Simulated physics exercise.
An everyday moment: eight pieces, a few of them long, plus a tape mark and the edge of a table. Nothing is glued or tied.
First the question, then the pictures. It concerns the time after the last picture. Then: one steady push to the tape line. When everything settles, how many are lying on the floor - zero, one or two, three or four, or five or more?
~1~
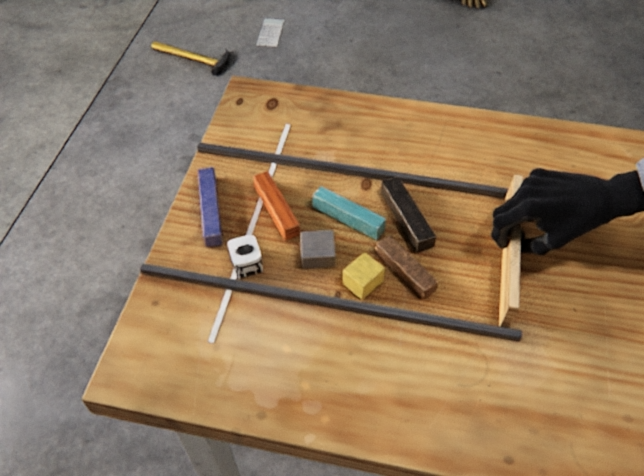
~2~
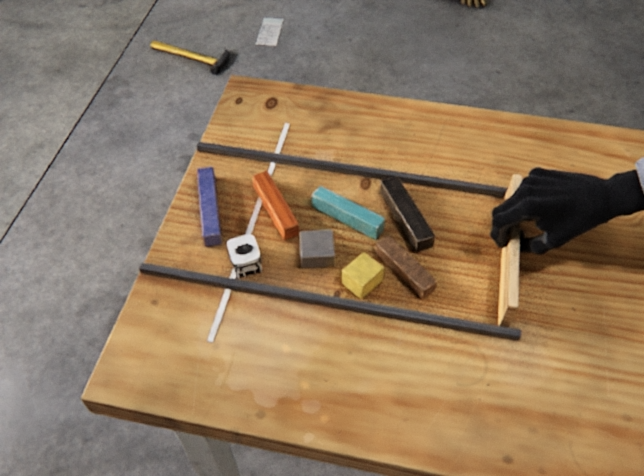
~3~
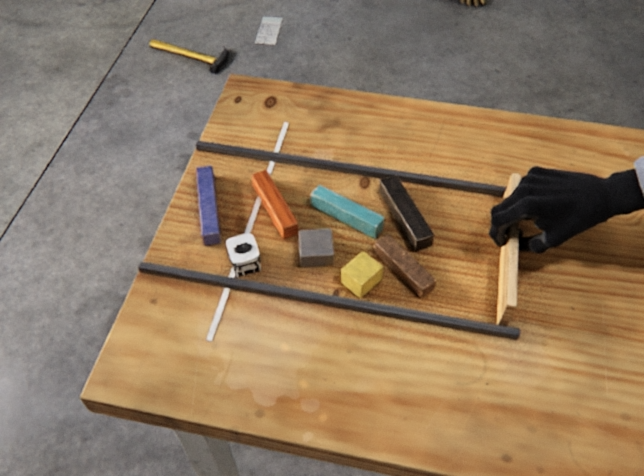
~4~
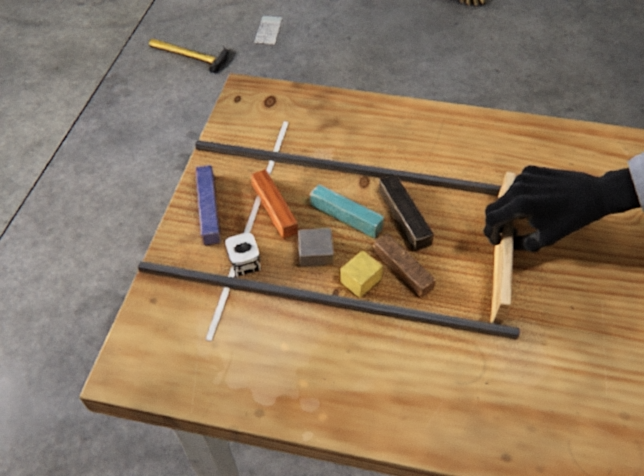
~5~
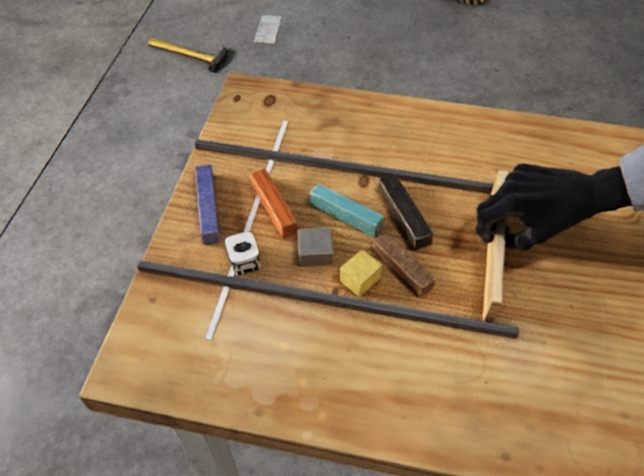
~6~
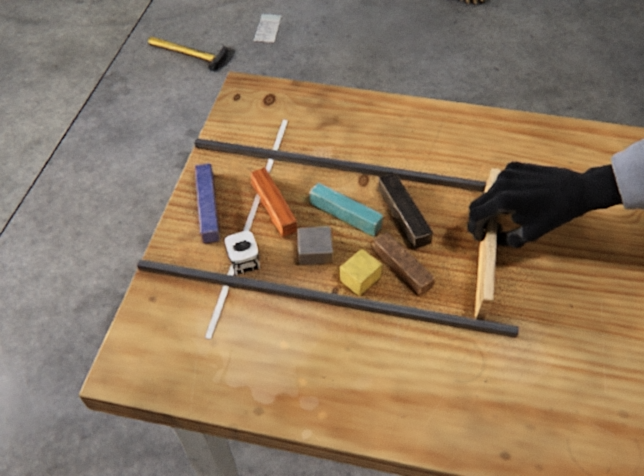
The number gone is nought.
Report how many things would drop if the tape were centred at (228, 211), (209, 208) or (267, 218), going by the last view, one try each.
Respectively 2, 4 and 0.
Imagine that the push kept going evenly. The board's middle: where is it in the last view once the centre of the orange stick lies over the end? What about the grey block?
For the orange stick, about (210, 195); for the grey block, about (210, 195).
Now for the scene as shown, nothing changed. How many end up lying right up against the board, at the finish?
Contact count: 2.
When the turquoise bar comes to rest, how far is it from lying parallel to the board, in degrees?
Angle: Close to 0 degrees.
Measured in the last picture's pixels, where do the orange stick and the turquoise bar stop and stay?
Look around (215, 185) for the first and around (236, 176) for the second.
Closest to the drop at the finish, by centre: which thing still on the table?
That's the blue bar.
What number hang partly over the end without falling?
That adds up to 0.
Early on, none off yet; blue bar at rest near (207, 202); white case at rest near (243, 253); orange stick at rest near (273, 201).
A while later, none off yet; blue bar at rest near (207, 202); white case at rest near (243, 253); orange stick moving near (267, 199).
Finally, the number that fall off is zero.
